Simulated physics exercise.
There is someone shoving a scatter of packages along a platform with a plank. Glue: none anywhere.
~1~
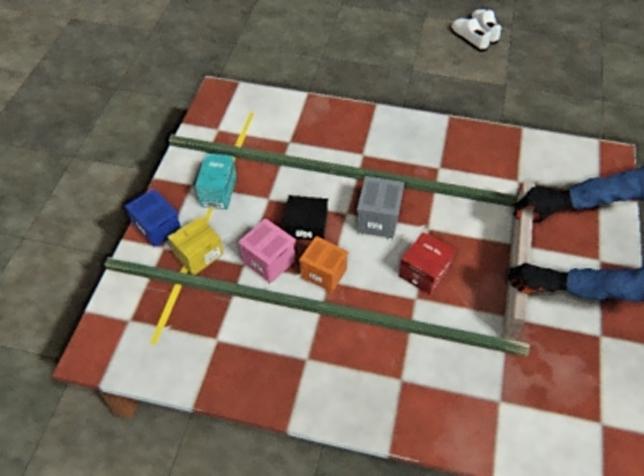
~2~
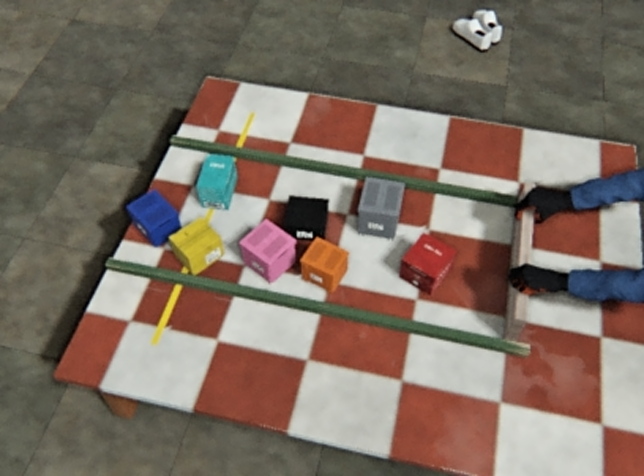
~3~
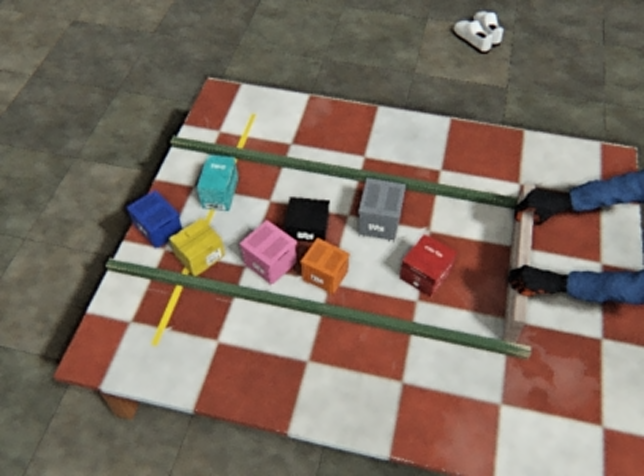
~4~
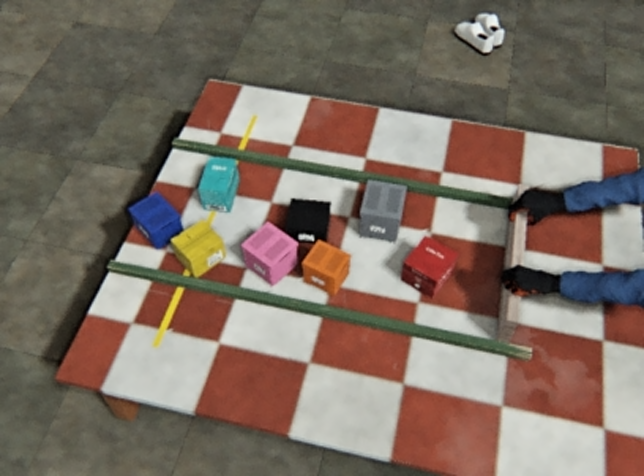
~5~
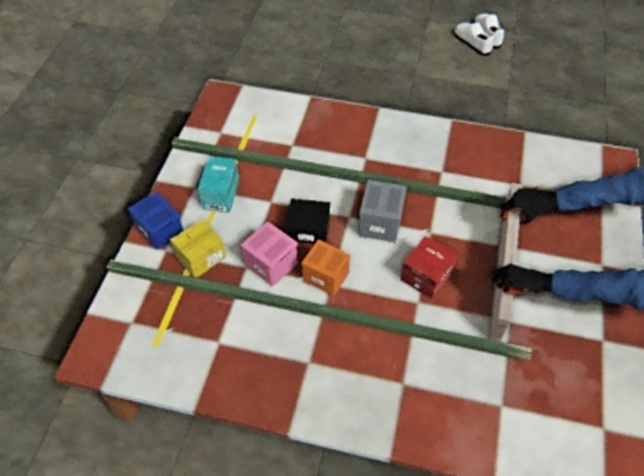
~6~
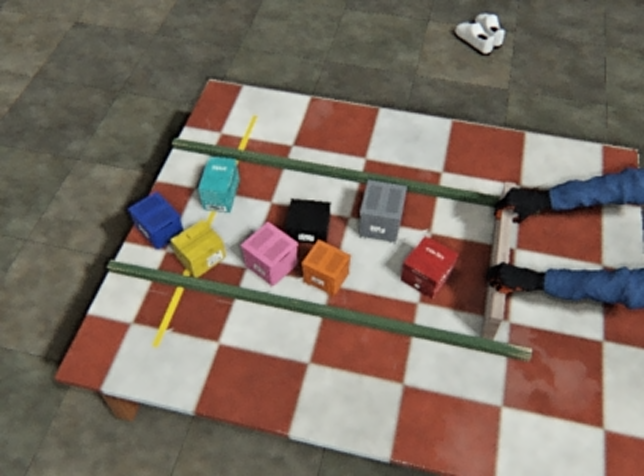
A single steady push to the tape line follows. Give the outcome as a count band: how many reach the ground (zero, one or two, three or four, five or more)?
More than two but fewer than five drop off.
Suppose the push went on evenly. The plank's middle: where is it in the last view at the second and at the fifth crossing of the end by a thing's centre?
I'd say close to (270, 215), and after that close to (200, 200).
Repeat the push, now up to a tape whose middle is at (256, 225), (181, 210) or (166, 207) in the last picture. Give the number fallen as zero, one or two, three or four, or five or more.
Taking the three places in turn: 1 or 2, 5 or more, five or over.
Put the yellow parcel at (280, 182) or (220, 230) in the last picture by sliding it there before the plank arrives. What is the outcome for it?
Well, it remains the first time and tips off the second time.
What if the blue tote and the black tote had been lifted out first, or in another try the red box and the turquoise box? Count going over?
Count: 2 (first case); 2 (second).
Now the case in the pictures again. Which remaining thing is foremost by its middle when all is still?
It's the turquoise box.
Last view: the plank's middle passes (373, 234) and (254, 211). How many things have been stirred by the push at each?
Respectively 4 and 8.
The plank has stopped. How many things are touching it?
The count in contact is 2.
A little later, none off yet; blue tote at rest near (157, 222); turquoise box at rest near (220, 185); yellow parcel at rest near (199, 249).
Next, none off yet; blue tote at rest near (157, 222); turquoise box at rest near (220, 185); yellow parcel shifted a little near (184, 247).
Later still, one off so far; blue tote dropping near (121, 227); turquoise box shifted about its own width near (189, 174); yellow parcel shifted well along near (113, 235).
When it is over, the number that fall off is three or four; down, pink tote, yellow parcel and blue tote.
